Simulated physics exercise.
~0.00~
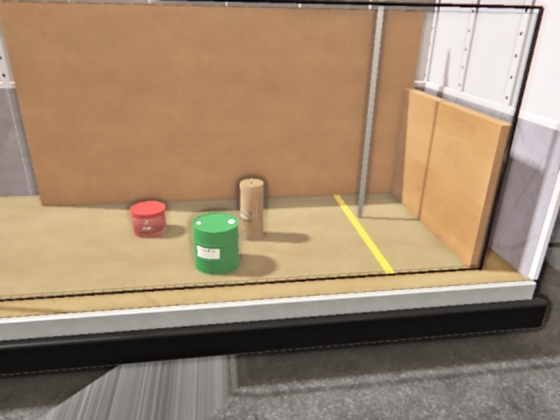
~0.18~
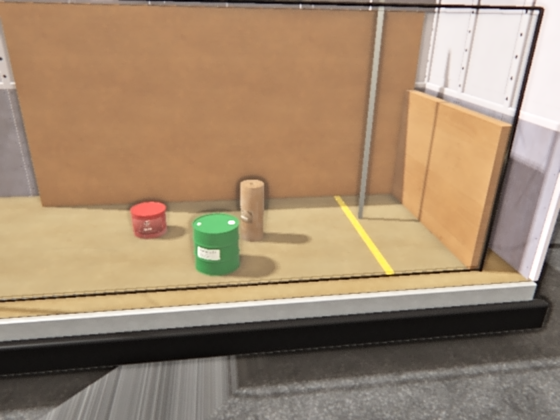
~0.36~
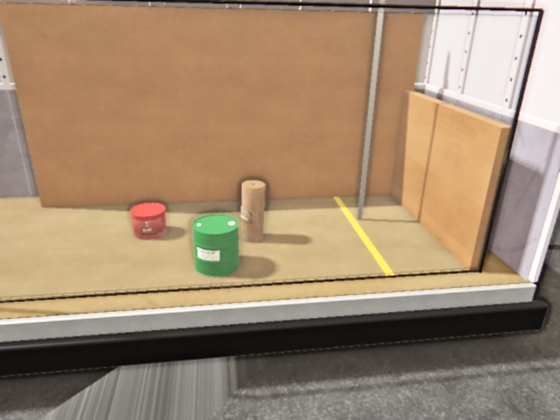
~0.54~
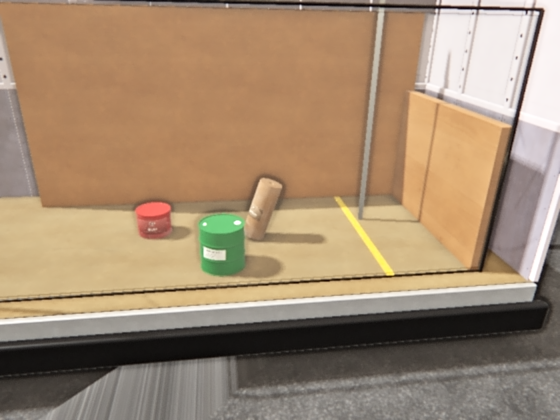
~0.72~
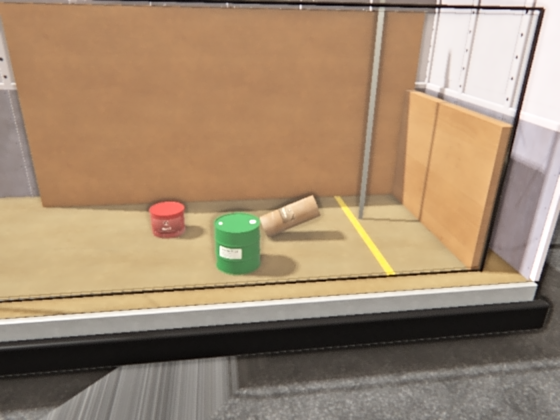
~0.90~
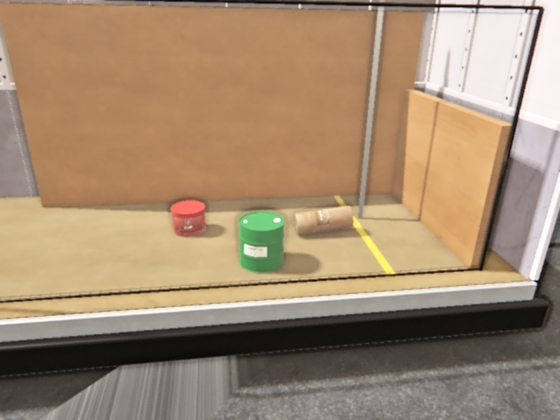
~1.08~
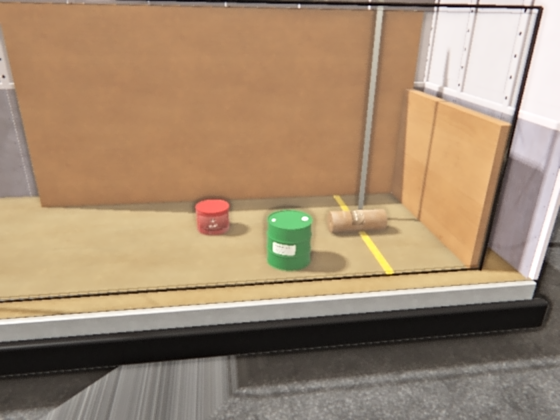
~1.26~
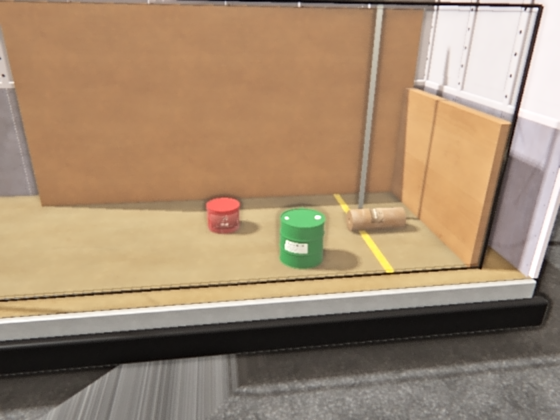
The footage shows a brown roll, a green drum and a red bucket standing on a cargo bay floor; the roll tips over to the right, all three slide right, and the roll ends on its side past the yellow line, with the drum and bucket upright short of it.
